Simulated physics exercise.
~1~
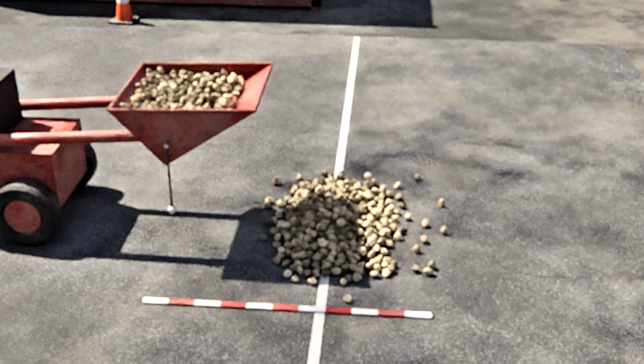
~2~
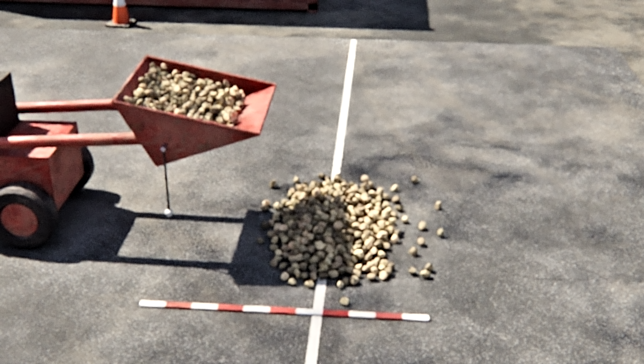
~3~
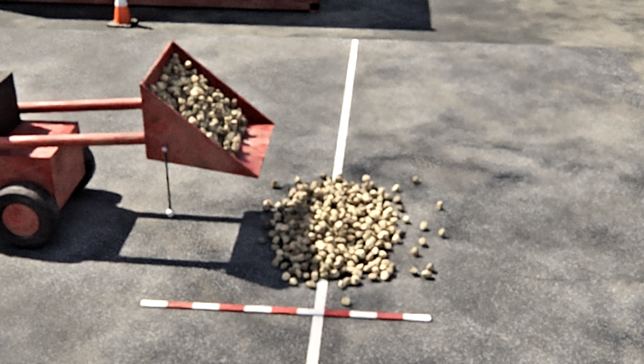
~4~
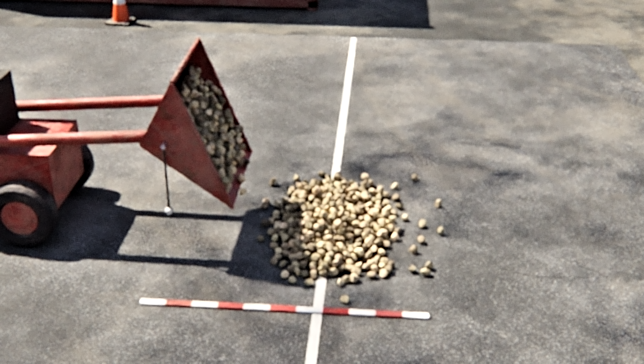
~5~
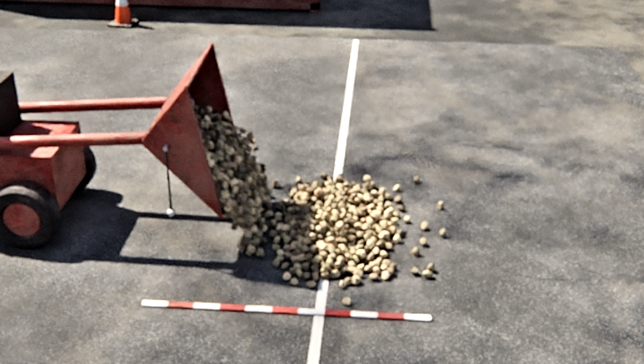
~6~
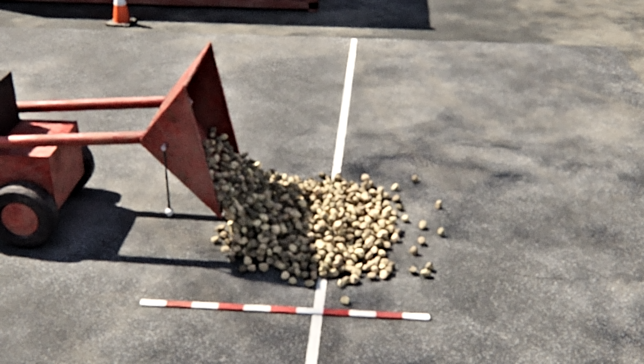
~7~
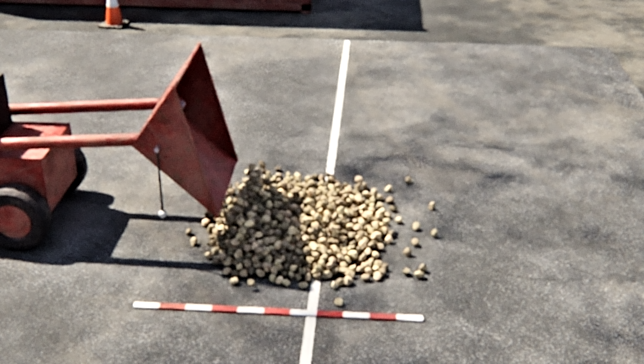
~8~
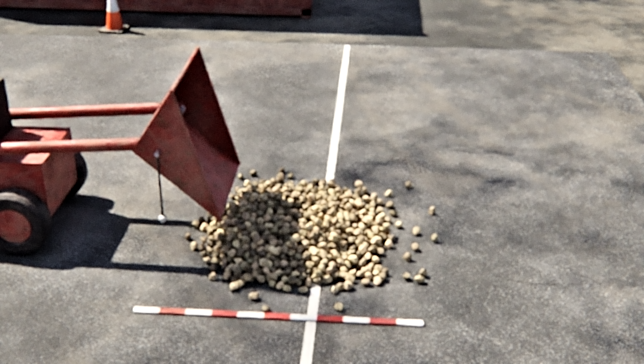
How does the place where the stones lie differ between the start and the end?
At the start some stones are up in the red bucket and the rest lie in a heap on the ground. By the end the bucket's stones have joined the heap, so the stones as a whole lie lower and slightly farther right.
